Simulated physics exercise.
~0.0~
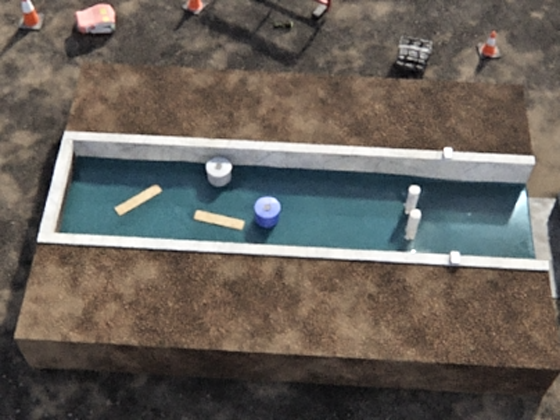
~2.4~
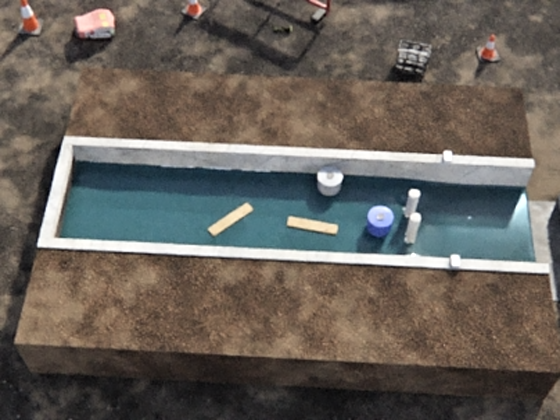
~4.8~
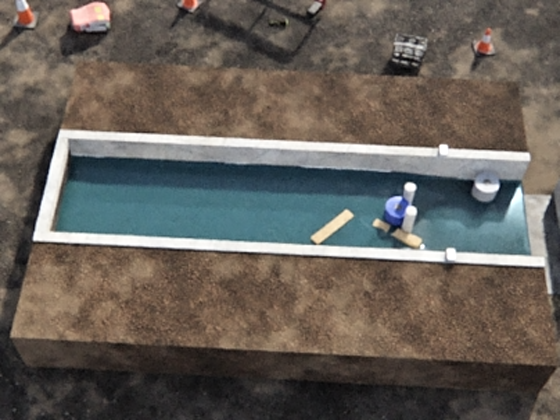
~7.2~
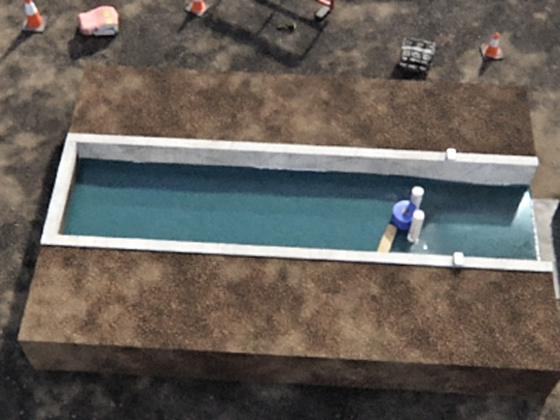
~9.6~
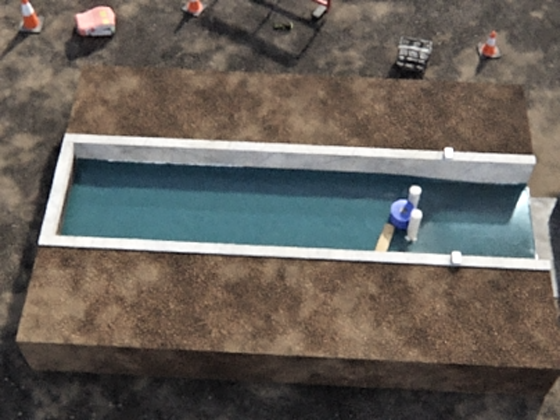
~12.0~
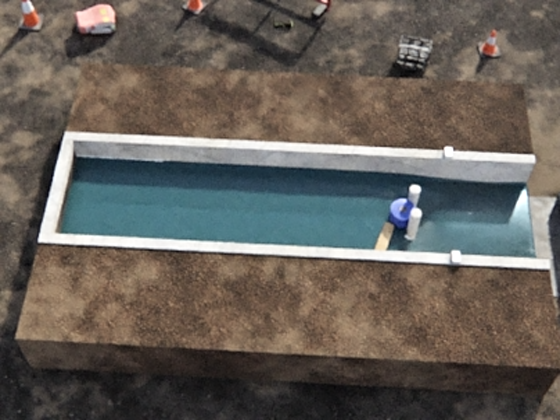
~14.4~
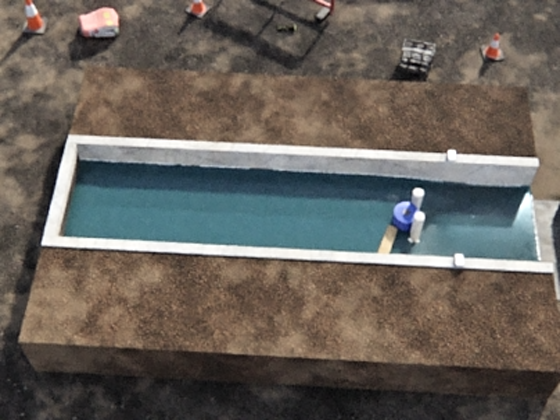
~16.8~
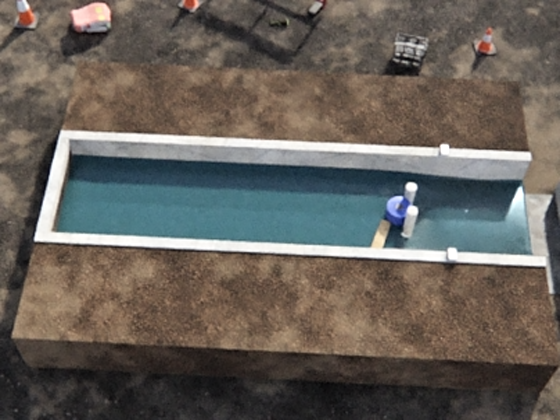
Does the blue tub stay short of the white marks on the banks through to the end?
Yes, the blue tub comes to rest against the white posts, and its middle stays short of the marks.
